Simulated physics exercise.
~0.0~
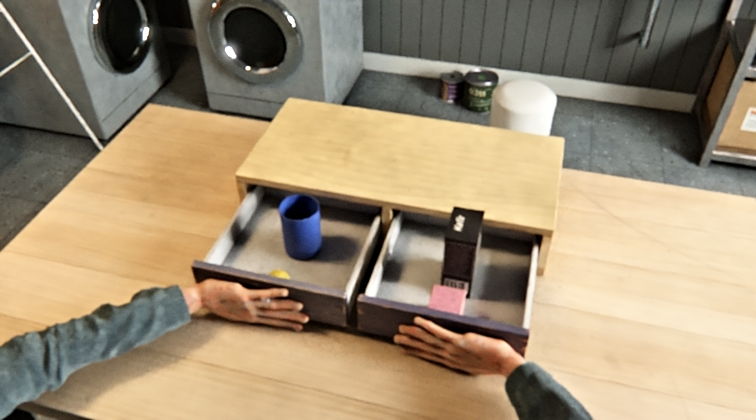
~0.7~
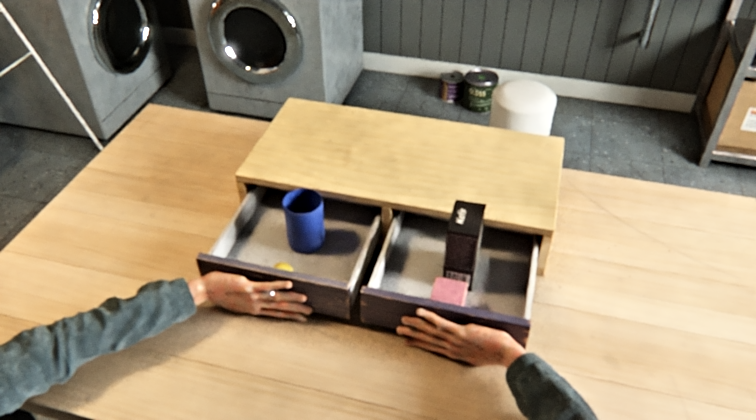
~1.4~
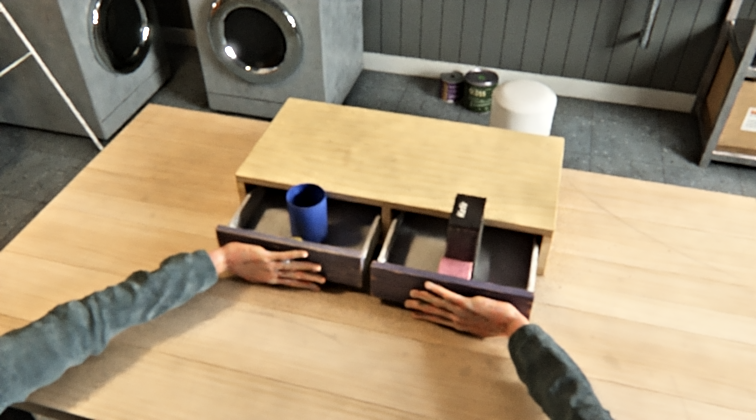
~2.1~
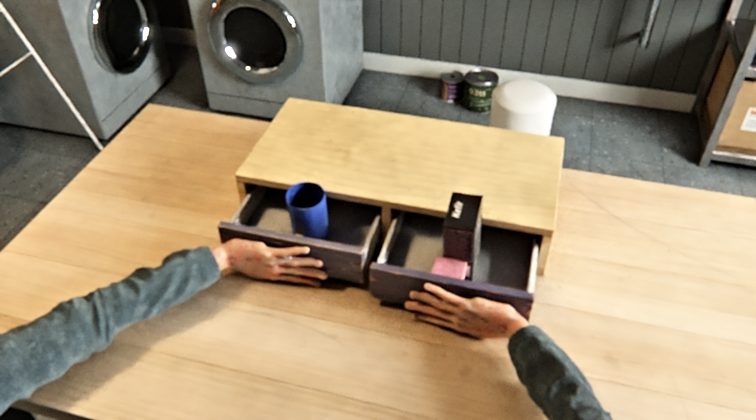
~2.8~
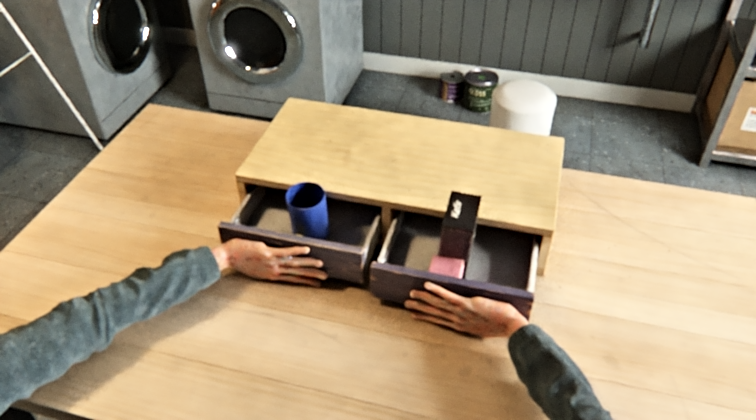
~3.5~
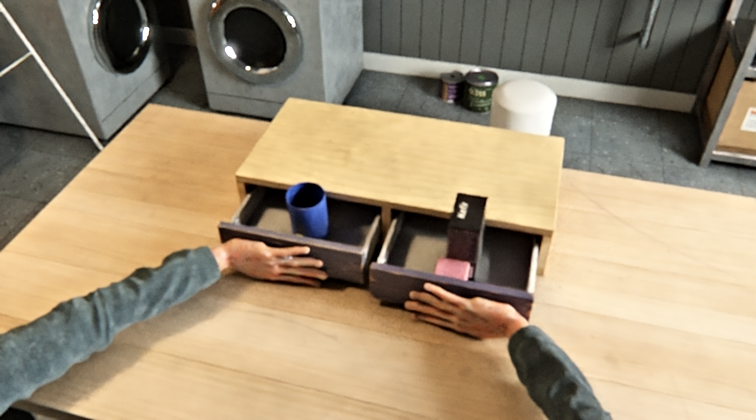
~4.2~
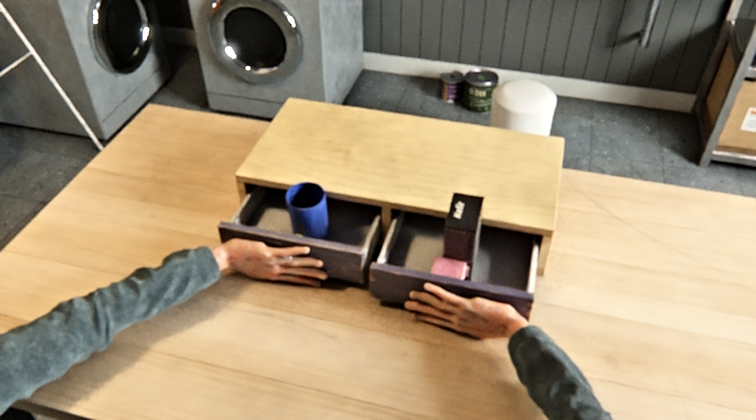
The video shows two hands pushing the open drawers of a small wooden chest, the left holding a blue cup and a small yellow object, the right a black carton and pink block. Both drawers slide partway in, then stop and remain ajar with the hands still against them.
